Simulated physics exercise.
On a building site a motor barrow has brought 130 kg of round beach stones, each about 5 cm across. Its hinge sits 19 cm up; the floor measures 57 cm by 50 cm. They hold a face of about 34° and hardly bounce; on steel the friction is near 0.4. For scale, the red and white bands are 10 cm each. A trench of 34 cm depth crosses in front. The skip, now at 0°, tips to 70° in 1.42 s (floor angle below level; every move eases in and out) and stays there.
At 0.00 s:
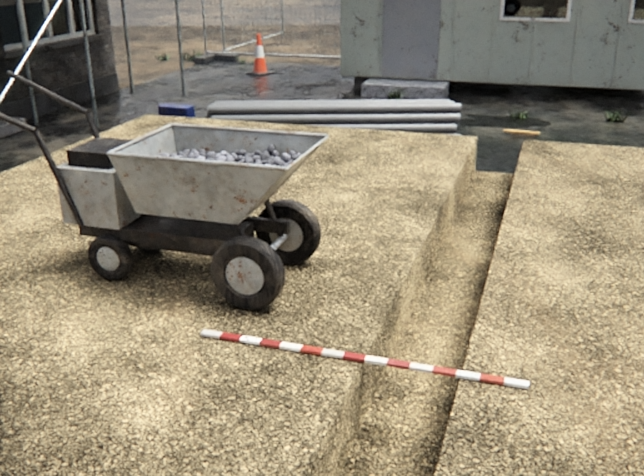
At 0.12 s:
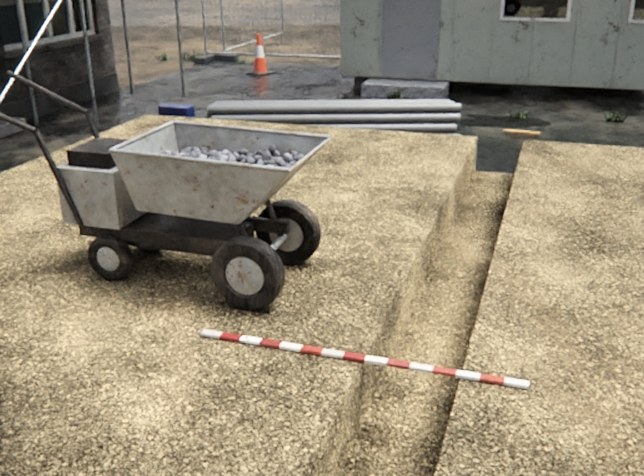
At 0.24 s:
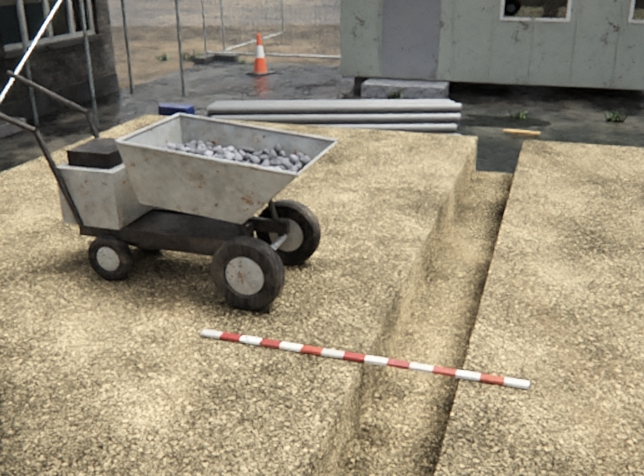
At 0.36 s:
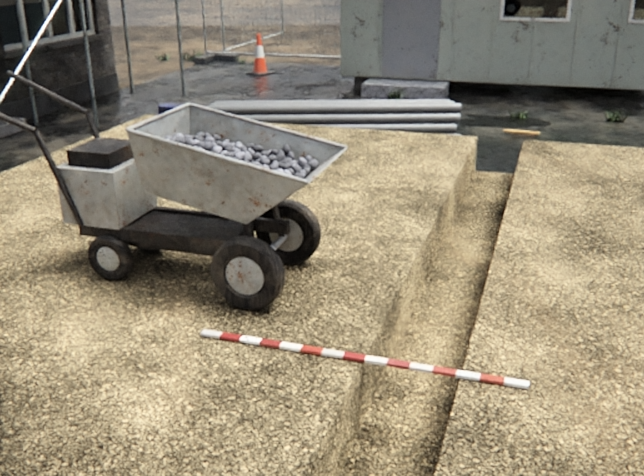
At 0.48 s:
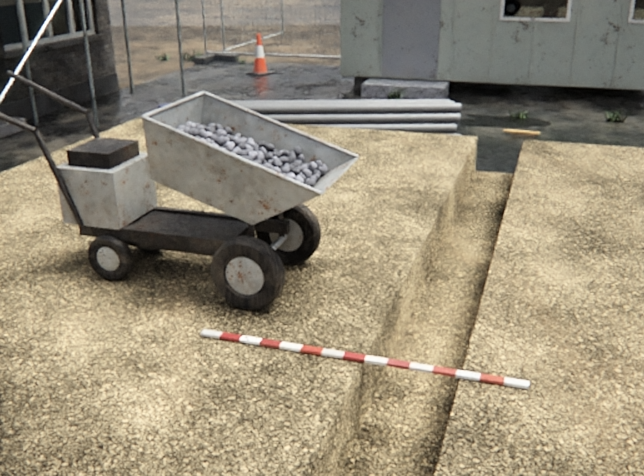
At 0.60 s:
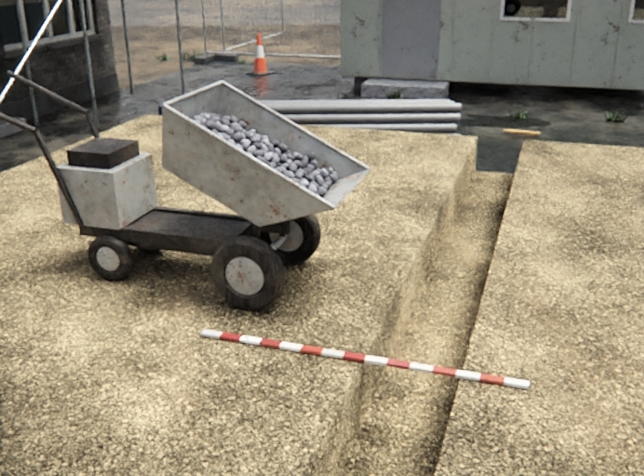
On a building site, a motor barrow's skip full of round stones steadily tilts right.
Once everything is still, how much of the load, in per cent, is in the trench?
About 100 per cent.
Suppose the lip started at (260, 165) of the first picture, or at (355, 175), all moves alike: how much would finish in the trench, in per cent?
About 80 and 45 per cent.
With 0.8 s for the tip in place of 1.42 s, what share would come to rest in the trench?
In that case some 100 per cent.
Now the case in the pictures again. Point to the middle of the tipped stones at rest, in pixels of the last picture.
Around (437, 352).
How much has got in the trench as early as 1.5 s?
Some 55 per cent.
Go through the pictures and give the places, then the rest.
In the first picture, lip at (286, 169), floor tilted 0°, highest stones at (251, 157).
In the second picture, lip at (289, 171), floor tilted 1°, highest stones at (240, 157); the stones move at 0.2 m/s on average.
In the third picture, lip at (297, 175), floor tilted 5°, highest stones at (194, 152); the stones move at 0.4 m/s on average.
In the fourth picture, the skip is at 11°, its lip at (308, 183); the top of the load is at (189, 142); the stones move at 0.5 m/s on average.
In the fifth picture, lip at (321, 194), floor tilted 19°, highest stones at (194, 130); the stones move at 0.6 m/s on average.
In the sixth picture, lip at (334, 208), floor tilted 27°, highest stones at (206, 121); the stones move at 0.7 m/s on average.
After 1.1 s the floor is at 59°; 100 % in the skip; the foremost stones are at (375, 245).
After 1.5 s the floor is at 70°; 45 % in the skip, 1 % short of the trench, 53 % in the trench; the foremost stones are at (472, 347).
After 1.9 s the floor is at 70°; 13 % in the skip, 1 % short of the trench, 86 % in the trench; the foremost stones are at (472, 343).
After 3.8 s the floor is at 70°; 0 % in the skip, 100 % in the trench; the foremost stones are at (471, 344).
